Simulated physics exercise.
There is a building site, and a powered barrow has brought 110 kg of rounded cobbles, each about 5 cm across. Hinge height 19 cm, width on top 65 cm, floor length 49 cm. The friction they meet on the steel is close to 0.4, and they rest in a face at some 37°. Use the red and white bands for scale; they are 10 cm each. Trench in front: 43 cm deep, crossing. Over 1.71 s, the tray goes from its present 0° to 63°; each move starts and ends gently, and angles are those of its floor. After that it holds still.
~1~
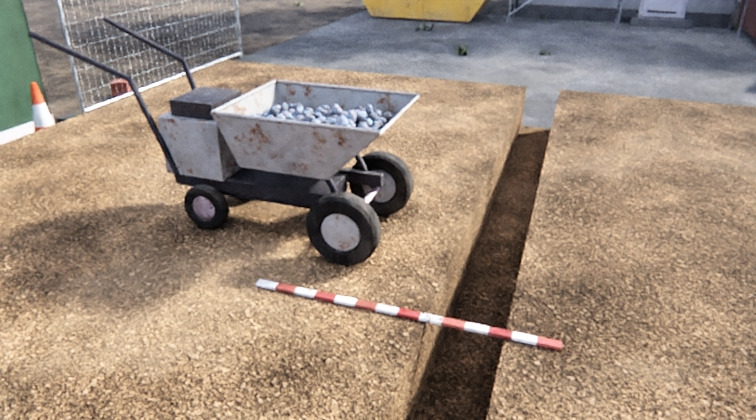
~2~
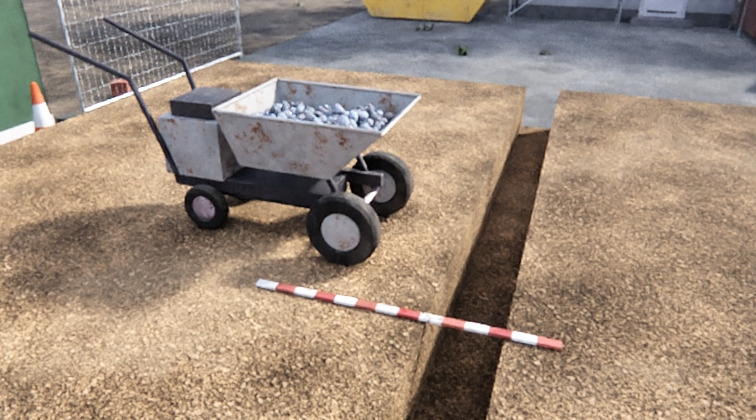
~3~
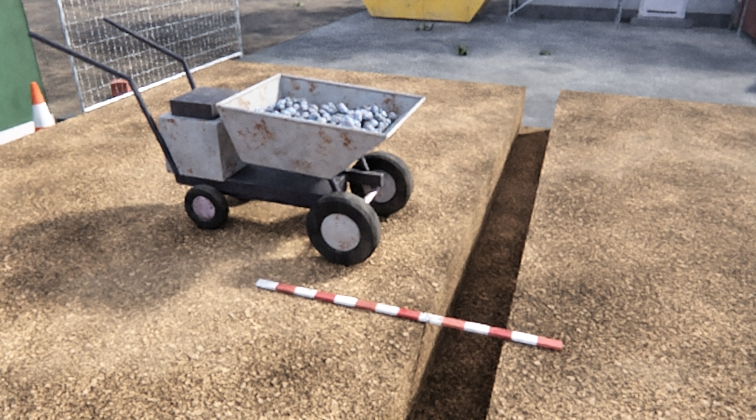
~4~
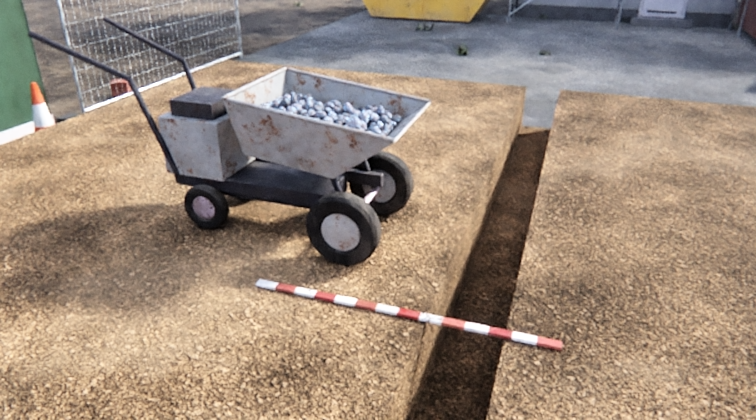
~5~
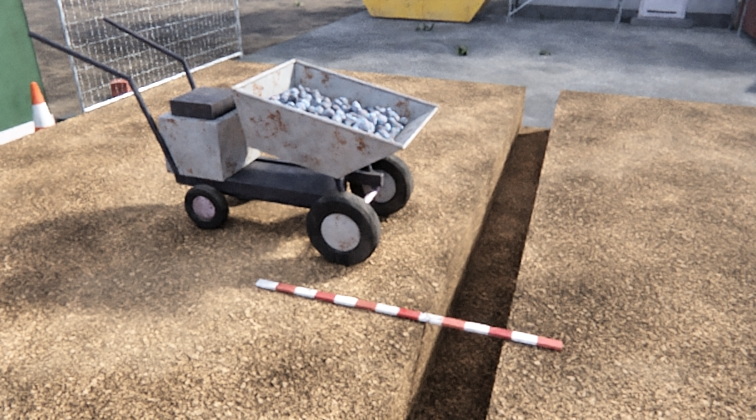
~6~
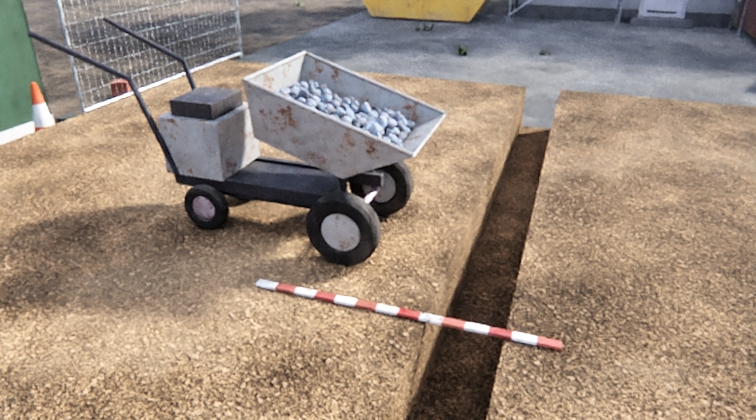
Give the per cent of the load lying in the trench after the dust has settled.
Close to 87 in every hundred.
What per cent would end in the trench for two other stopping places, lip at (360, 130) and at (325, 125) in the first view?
100 % and 75 %.
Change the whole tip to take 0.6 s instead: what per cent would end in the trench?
Roughly 60% would finish there.
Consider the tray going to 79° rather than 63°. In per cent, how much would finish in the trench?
About 95 per cent would end up in the trench.
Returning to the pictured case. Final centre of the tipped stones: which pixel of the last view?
Somewhere near pixel (491, 311).
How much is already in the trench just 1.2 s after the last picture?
About 35 per cent by then.
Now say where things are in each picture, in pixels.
In the first frame, lip at (381, 133), floor tilted 0°, highest stones at (343, 114).
In the second frame, the tray is at 1°, its lip at (382, 134); the top of the load is at (344, 113).
In the third frame, lip at (387, 137), floor tilted 3°, highest stones at (311, 107).
In the fourth frame, the tray is at 7°, its lip at (395, 141); the top of the load is at (304, 103).
In the fifth frame, lip at (404, 147), floor tilted 12°, highest stones at (298, 95).
In the sixth frame, the tray is at 18°, its lip at (413, 156); the top of the load is at (302, 89).
Then, 0.7 s after the last picture the floor is at 53°, 100 % in the tray; the foremost stones are at (460, 195).
Then, 1.2 s after the last picture the floor is at 63°, 61 % in the tray, 36 % in the trench, 3 % past the trench; the foremost stones are at (544, 264).
Then, 1.6 s after the last picture the floor is at 63°, 29 % in the tray, 59 % in the trench, 12 % past the trench; the foremost stones are at (611, 270).
Then, 3.5 s after the last picture the floor is at 63°, 0 % in the tray, 87 % in the trench, 13 % past the trench; the foremost stones are at (647, 281).
